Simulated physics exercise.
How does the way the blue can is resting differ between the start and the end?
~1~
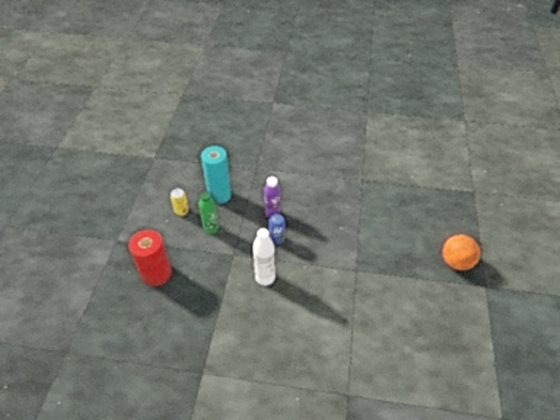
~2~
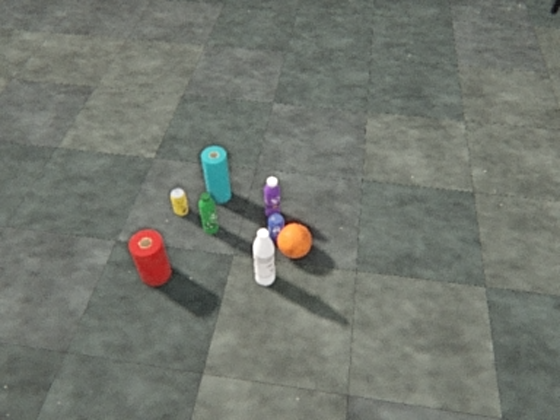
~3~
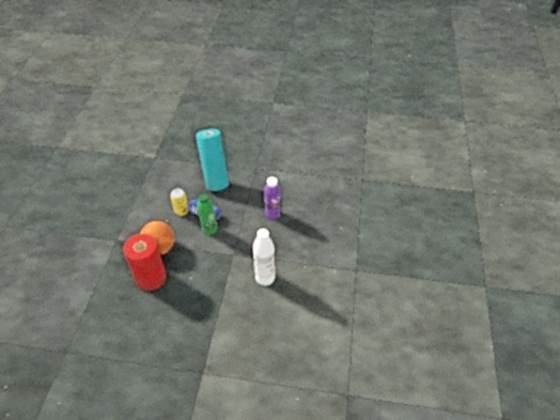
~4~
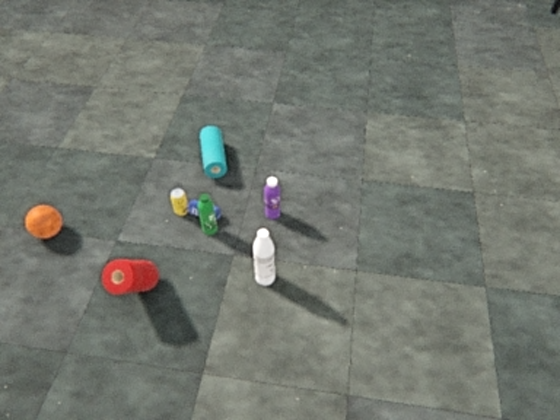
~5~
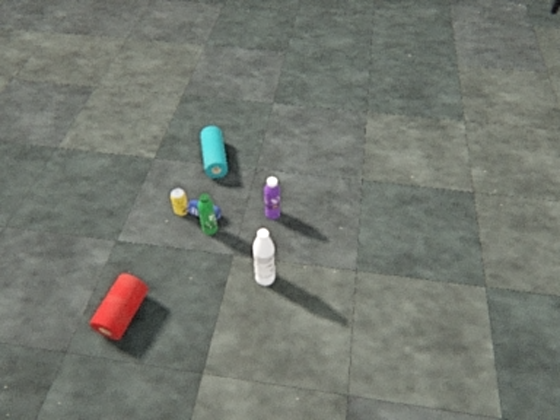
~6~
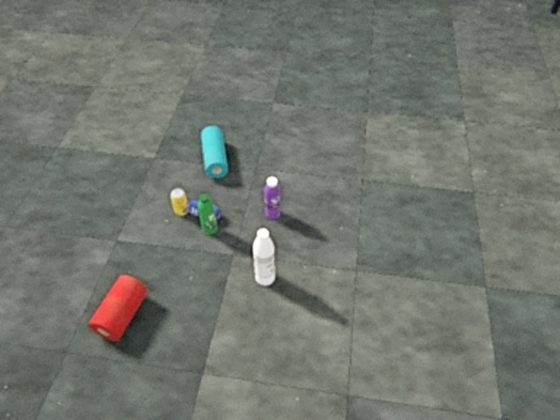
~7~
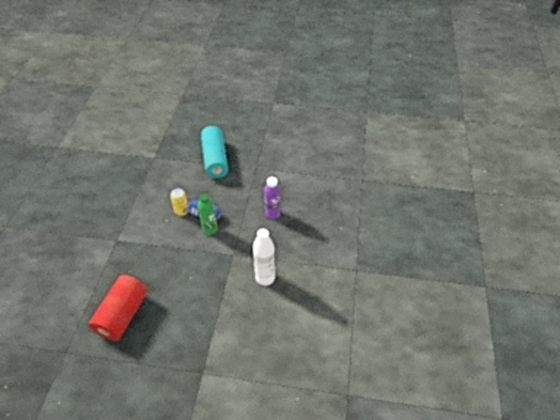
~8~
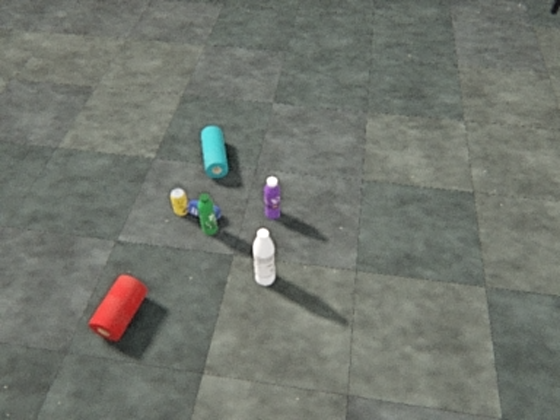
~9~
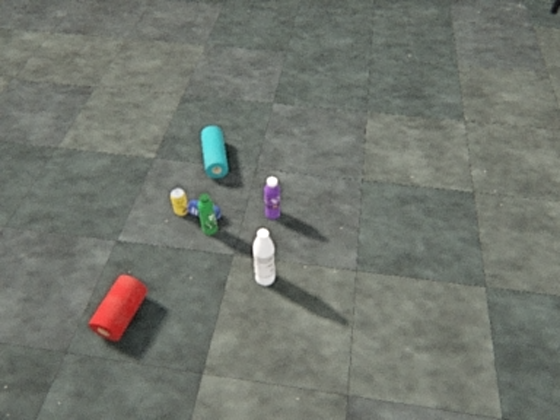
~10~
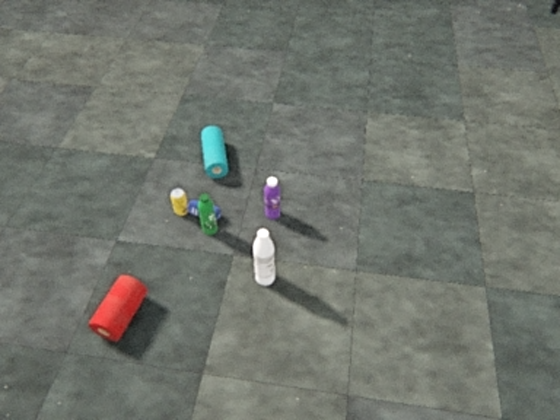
At the start the blue can stands upright near the white and purple bottles, and by the end it is lying on its side by the green bottle.
